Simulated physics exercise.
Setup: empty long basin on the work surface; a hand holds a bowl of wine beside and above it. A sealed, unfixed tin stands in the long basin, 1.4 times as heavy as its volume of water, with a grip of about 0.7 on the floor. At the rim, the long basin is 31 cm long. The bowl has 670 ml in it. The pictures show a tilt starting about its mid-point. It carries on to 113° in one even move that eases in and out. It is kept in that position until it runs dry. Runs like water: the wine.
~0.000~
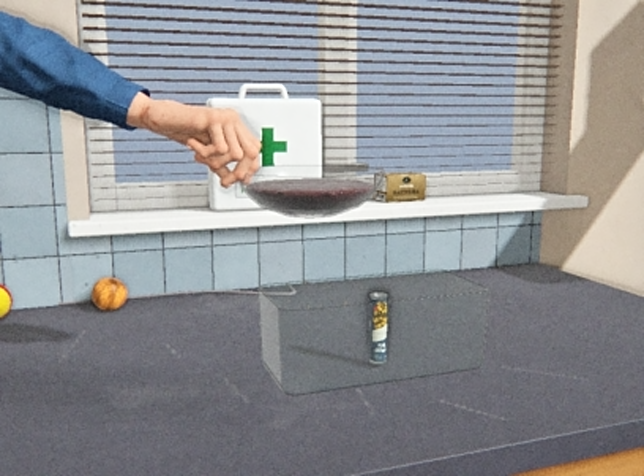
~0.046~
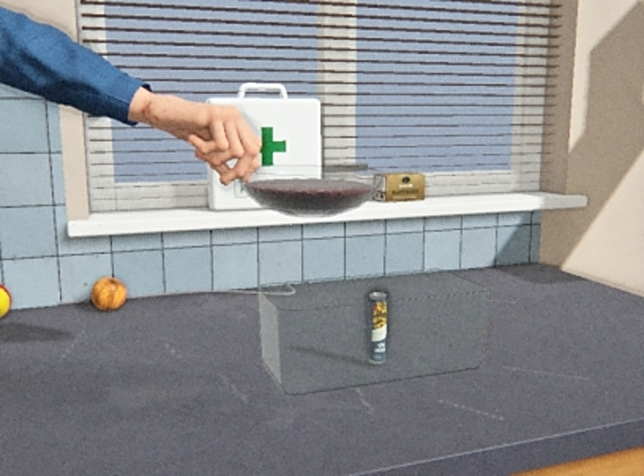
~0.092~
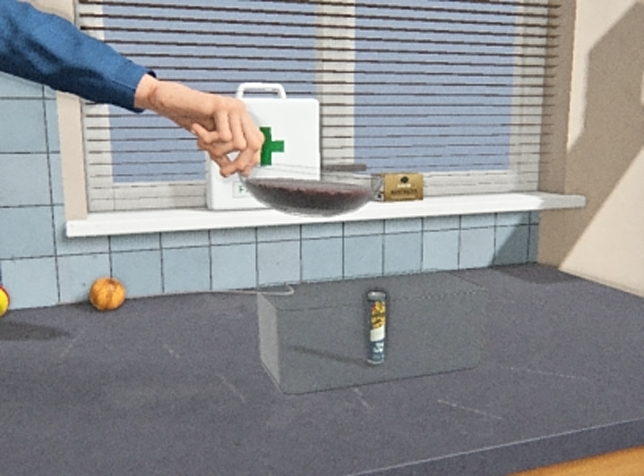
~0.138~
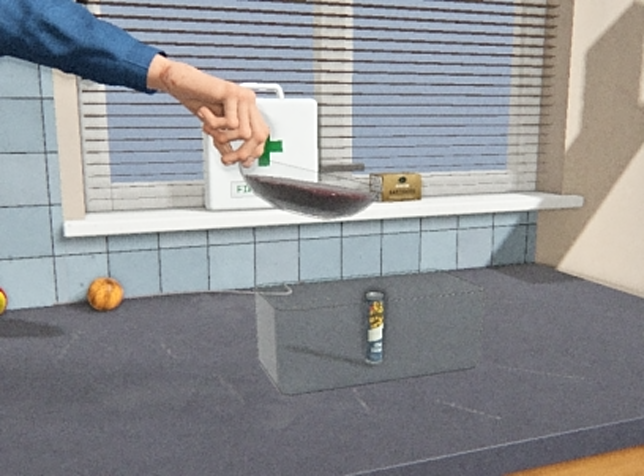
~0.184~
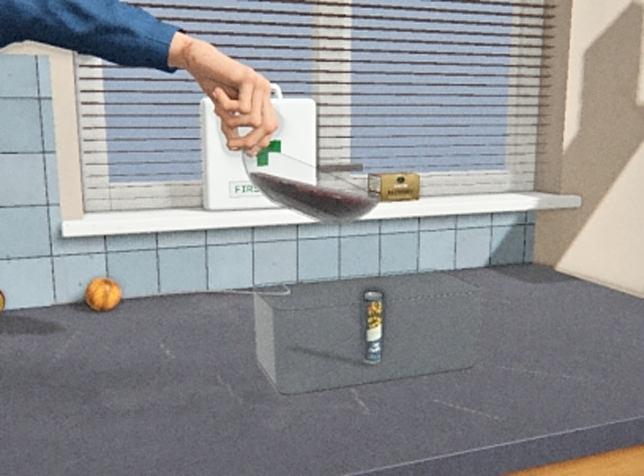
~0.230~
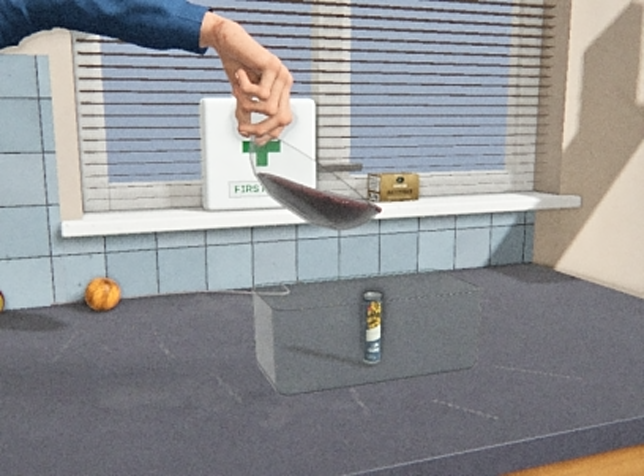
Hand tilting a clear bowl of dark red liquid steadily further to the right above a long transparent basin on a counter.
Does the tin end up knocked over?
No. It holds.
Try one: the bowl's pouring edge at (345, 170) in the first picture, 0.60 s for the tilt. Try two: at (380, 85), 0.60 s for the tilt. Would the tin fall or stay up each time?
First it goes over; then it topples.
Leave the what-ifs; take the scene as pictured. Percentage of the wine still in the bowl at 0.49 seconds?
0 %.
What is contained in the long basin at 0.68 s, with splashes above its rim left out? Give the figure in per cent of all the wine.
About 76 %.
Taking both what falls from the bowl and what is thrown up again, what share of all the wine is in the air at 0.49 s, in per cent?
Around 7 in a hundred.
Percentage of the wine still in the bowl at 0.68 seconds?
Around 0 in a hundred is still there.
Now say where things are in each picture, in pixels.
In the first frame, it leans 0°; its right rim is at (377, 170); the wine meets the walls at (244, 187) and (369, 182); the long basin's rim runs from (268, 299) to (467, 280); the tin's top is at (379, 298).
In the second frame, it leans 2°; its right rim is at (377, 172); the wine meets the walls at (244, 185) and (368, 184).
In the third frame, it leans 6°; its right rim is at (377, 178); the wine meets the walls at (244, 182) and (367, 187).
In the fourth frame, it leans 14°; its right rim is at (375, 187); the wine meets the walls at (245, 177) and (363, 191).
In the fifth frame, it leans 24°; its right rim is at (372, 200); the wine meets the walls at (250, 174) and (355, 195).
In the sixth frame, it leans 36°; its right rim is at (368, 215); the wine meets the walls at (258, 174) and (353, 199); 5 per cent is over the edge.
After 0.49 s the tilt is 104° and 0 per cent is still to pour; the tin stands where it began.
After 0.68 s the tilt is 113° and 0 per cent is still to pour; the tin stands where it began.
After 0.88 s the tilt is 113° and 0 per cent is still to pour; the tin stands where it began.
After 1.10 s the tilt is 113° and 0 per cent is still to pour; the tin stands where it began.
In the end the tin stands where it began.
